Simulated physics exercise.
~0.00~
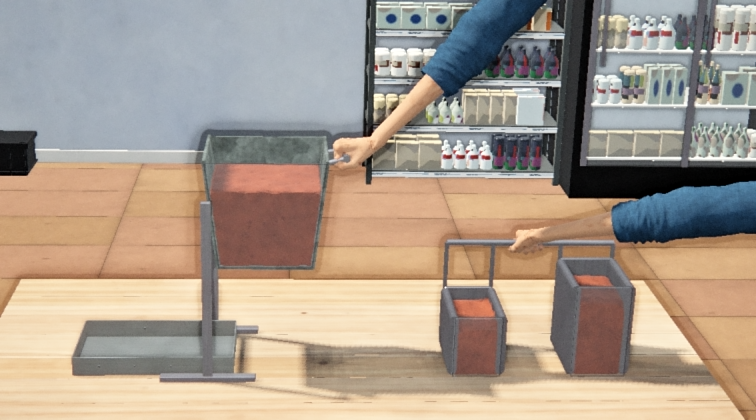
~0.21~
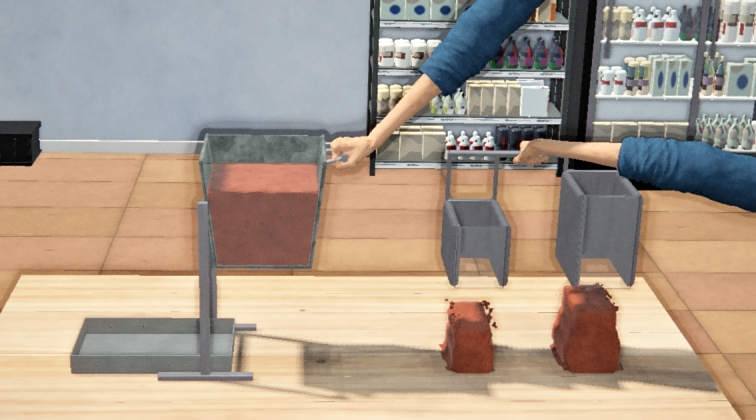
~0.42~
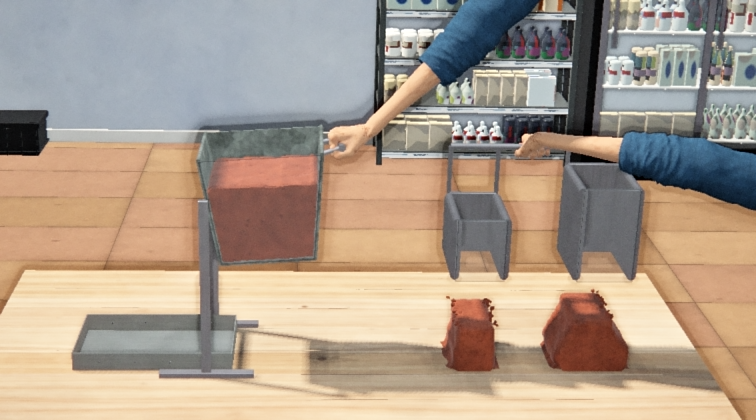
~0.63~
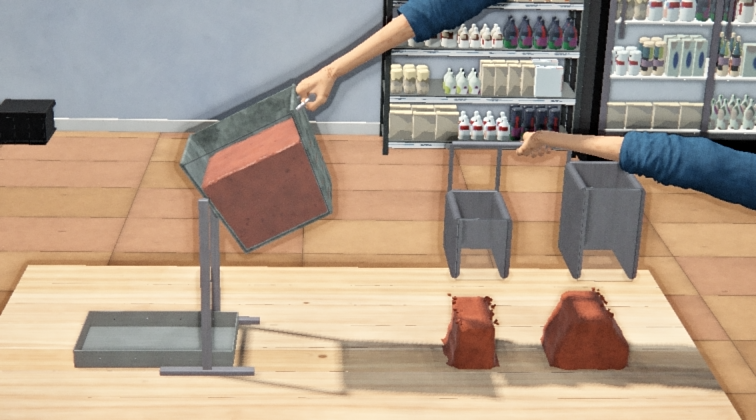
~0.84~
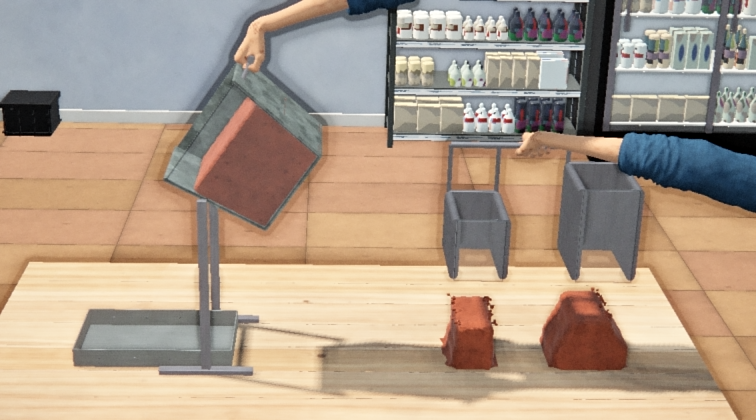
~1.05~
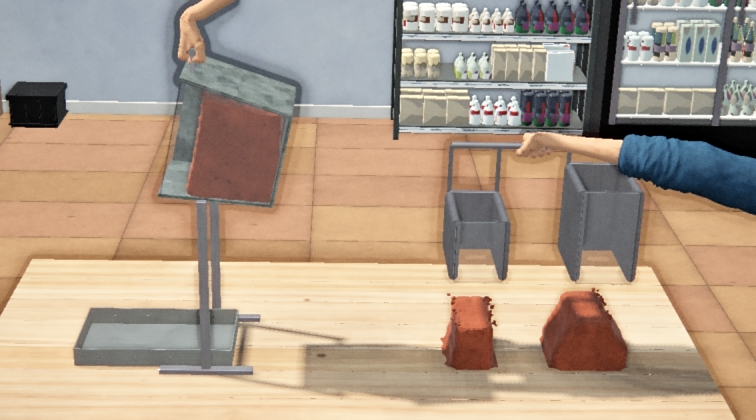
In a shop, one hand lifting molds off two red clay blocks, the taller sagging, another tilting a clay-filled tub leftward.
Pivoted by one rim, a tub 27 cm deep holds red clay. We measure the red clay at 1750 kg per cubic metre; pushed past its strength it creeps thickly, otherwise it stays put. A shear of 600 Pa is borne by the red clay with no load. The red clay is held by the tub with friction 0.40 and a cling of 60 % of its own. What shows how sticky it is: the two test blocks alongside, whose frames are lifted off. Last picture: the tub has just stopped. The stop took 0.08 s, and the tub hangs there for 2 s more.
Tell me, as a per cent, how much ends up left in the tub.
Close to 78 % is left.
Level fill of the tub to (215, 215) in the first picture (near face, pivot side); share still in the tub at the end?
100 %.
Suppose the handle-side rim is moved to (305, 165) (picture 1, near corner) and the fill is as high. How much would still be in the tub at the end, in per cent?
The tub would keep roughly 100 percent.
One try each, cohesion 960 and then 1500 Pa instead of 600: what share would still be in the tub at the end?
100 %, then 100 %.
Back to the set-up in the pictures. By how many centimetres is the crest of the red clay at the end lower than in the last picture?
About 7 cm.
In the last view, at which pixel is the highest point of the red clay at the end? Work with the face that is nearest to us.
Around (237, 129).
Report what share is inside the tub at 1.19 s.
It comes to about 100 percent of the start.
After 1.19 s, the tub is at 78 degrees and holds 100 %.
After 1.36 s, the tub is at 78 degrees and holds 96 %.
After 1.53 s, the tub is at 78 degrees and holds 90 %.
After 1.70 s, the tub is at 78 degrees and holds 85 %.
After 3.05 s, at the end, the tub is at 78 degrees and holds 78 %.
